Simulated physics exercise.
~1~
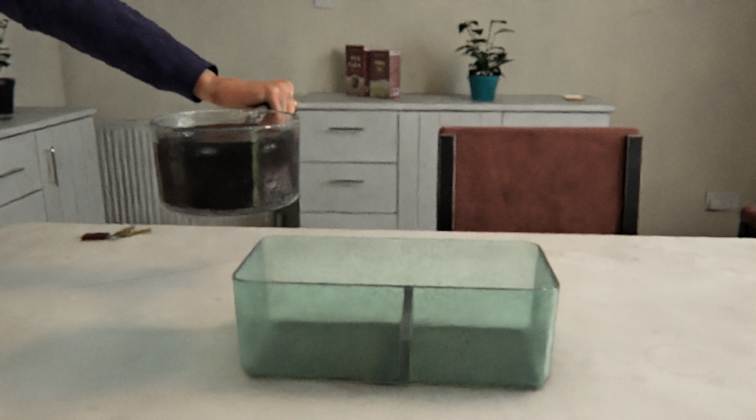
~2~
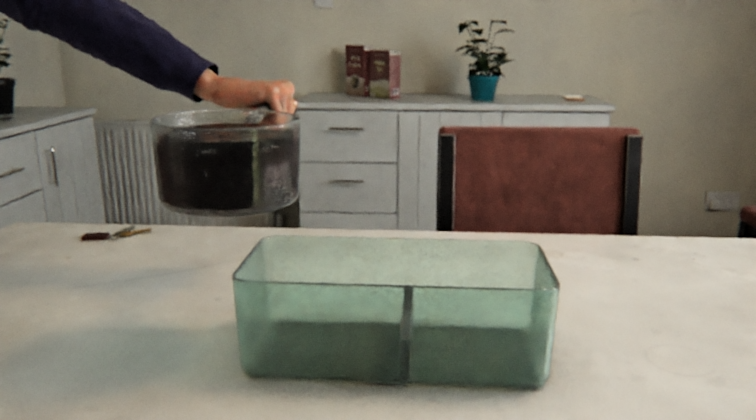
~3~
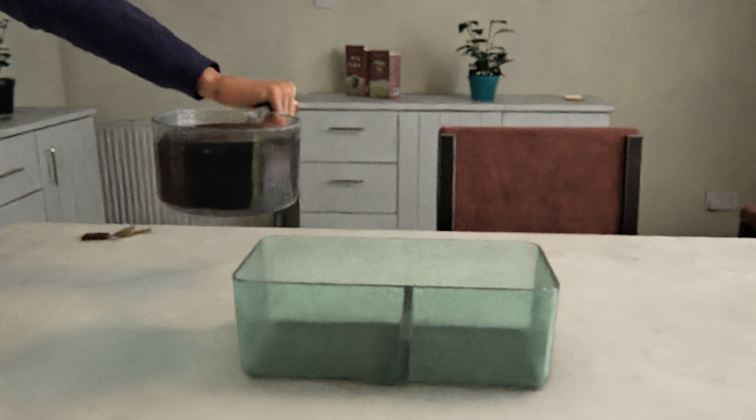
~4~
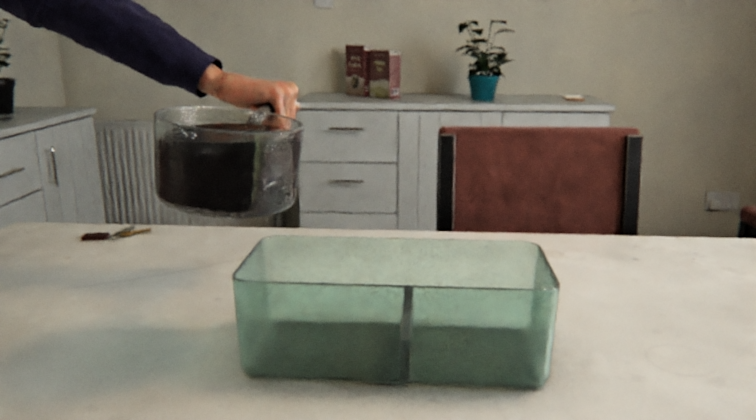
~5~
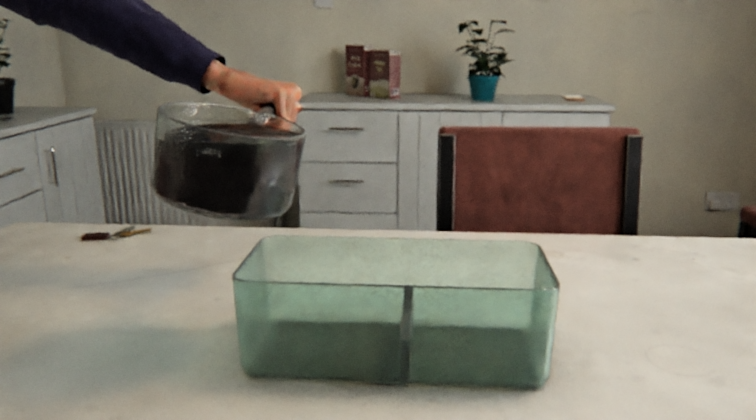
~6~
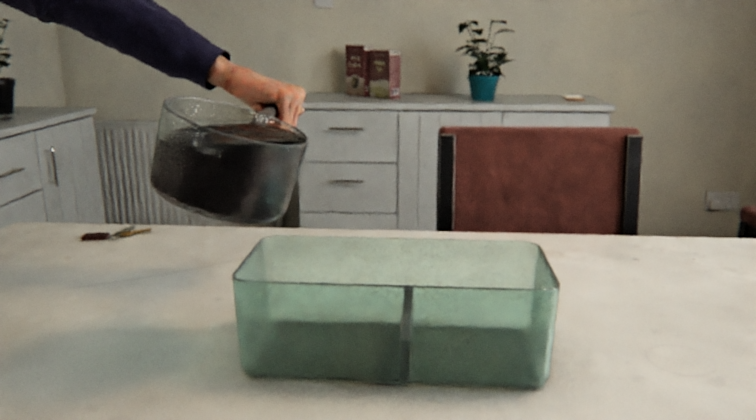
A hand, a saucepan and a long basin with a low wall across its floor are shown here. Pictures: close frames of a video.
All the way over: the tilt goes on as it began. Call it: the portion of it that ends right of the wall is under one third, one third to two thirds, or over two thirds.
Under one third.
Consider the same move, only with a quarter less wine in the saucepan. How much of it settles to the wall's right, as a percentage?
Some 10 parts in a hundred.
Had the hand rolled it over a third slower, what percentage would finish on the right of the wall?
It comes to some 10 per cent.
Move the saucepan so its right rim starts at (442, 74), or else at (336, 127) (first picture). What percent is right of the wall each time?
First try: Near 75 percent; second try: Near 30 percent.
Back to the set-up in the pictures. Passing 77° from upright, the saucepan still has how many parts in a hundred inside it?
About 55 %.
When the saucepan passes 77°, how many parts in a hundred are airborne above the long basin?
30 %.
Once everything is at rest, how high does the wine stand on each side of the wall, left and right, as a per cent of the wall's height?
The left reads 80 in a hundred and the right 20 in a hundred.
A moment on, the saucepan is tipped on its side and 53 per cent is still to pour, 18 is left of the wall and 0 right of it.
Next, the saucepan is tipped right over and 11 per cent is still to pour, 76 is left of the wall and 2 right of it.
Then the saucepan is tipped right over and 1 per cent is still to pour, 82 is left of the wall and 14 right of it.
Later the saucepan is tipped right over and 0 per cent is still to pour, 81 is left of the wall and 17 right of it.
At rest 79 per cent lies left of the wall, 19 right of it and 2 outside.
